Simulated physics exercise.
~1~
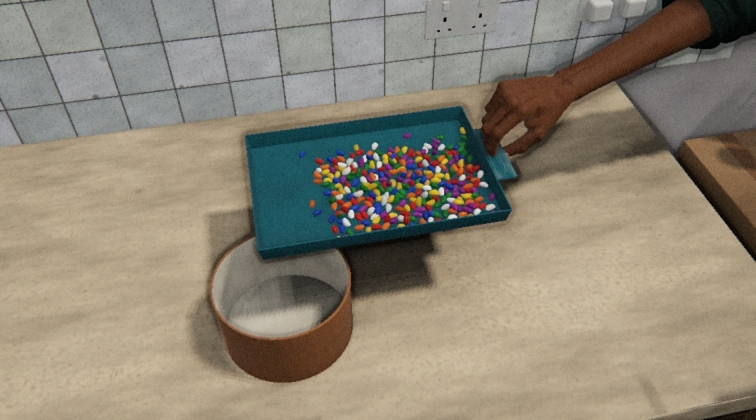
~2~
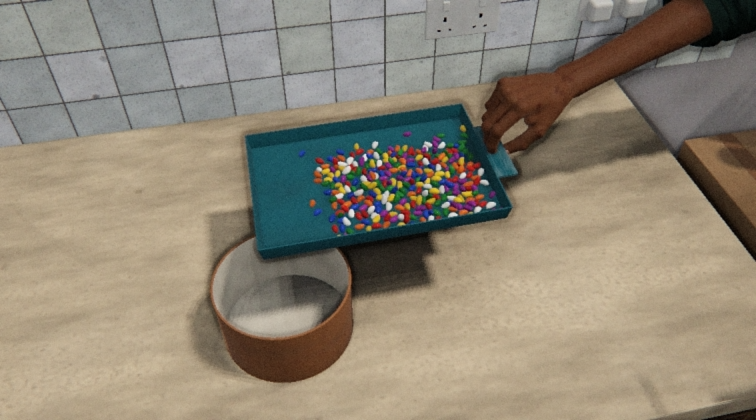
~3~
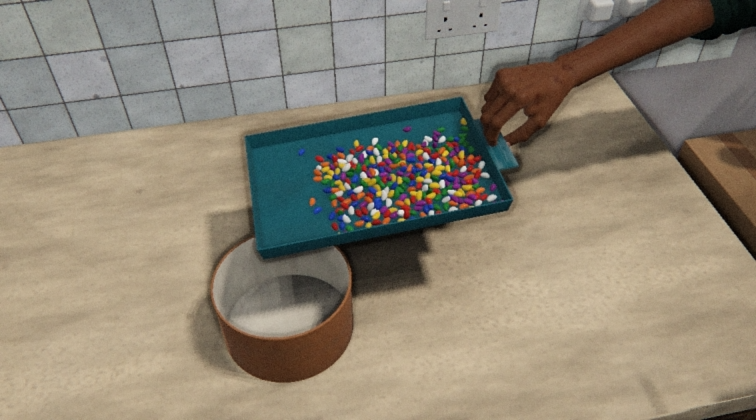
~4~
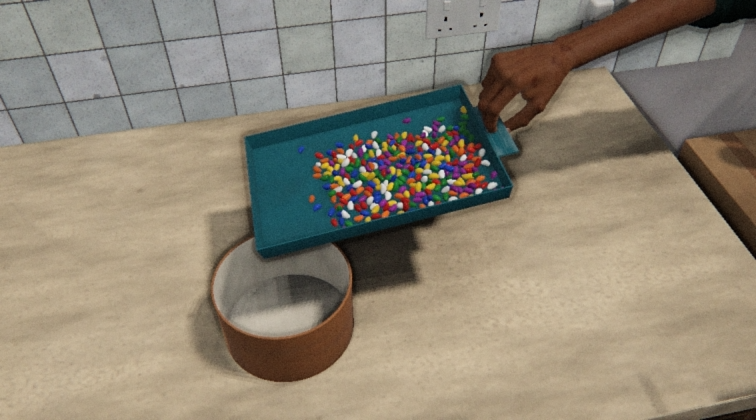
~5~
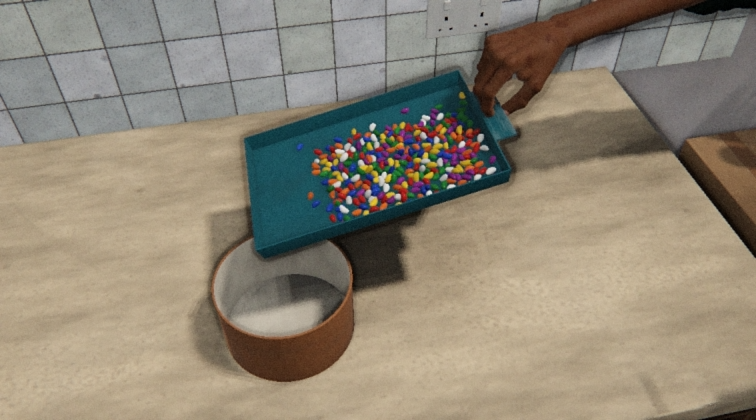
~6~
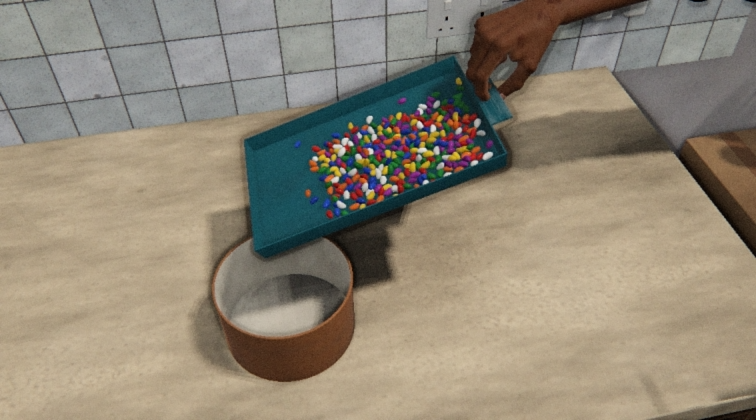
A hand reaching in from the upper right gradually raises the right end of a teal rimmed tray, tilting it down toward the left while the multicoloured jelly beans stay heaped in its middle and right. Below the tray's left end, a round brown pot with a pale inside stands still on a light wooden worktop. The steady view looks down from above toward grey-white wall tiles and a socket.
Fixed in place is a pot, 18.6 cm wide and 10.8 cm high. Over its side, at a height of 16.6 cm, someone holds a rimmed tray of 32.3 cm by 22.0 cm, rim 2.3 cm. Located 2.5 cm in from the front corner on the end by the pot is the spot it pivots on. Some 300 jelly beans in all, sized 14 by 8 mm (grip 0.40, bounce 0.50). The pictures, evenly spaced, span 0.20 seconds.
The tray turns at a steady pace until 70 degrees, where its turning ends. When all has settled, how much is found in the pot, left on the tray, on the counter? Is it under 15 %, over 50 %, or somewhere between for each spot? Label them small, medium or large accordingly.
Pot - small, tray - medium, counter - large.
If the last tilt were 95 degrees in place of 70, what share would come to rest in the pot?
About 15 in a hundred would end up in the pot.
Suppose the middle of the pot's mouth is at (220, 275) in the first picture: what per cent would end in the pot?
Estimate: ~ 30 %.
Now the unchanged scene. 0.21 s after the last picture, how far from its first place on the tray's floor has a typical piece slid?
Roughly 3 cm.
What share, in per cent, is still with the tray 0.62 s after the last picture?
About 25 per cent.
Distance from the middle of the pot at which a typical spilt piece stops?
Roughly 28 cm from the centre.
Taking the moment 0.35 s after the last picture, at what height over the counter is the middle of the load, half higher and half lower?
Roughly 22 centimetres, more or less.
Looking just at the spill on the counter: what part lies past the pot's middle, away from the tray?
About 100 %.
Then, 0.21 s after the last picture, tilt 45 degrees; the tray holds 100 %, the pot 0 %.
Then, 0.35 s after the last picture, tilt 63 degrees; the tray holds 100 %, the pot 0 %.
Then, 0.62 s after the last picture, tilt 70 degrees; the tray holds 25 %, the pot 5 %.
In the end, pot 5 %, tray 25 %, counter 75 %.
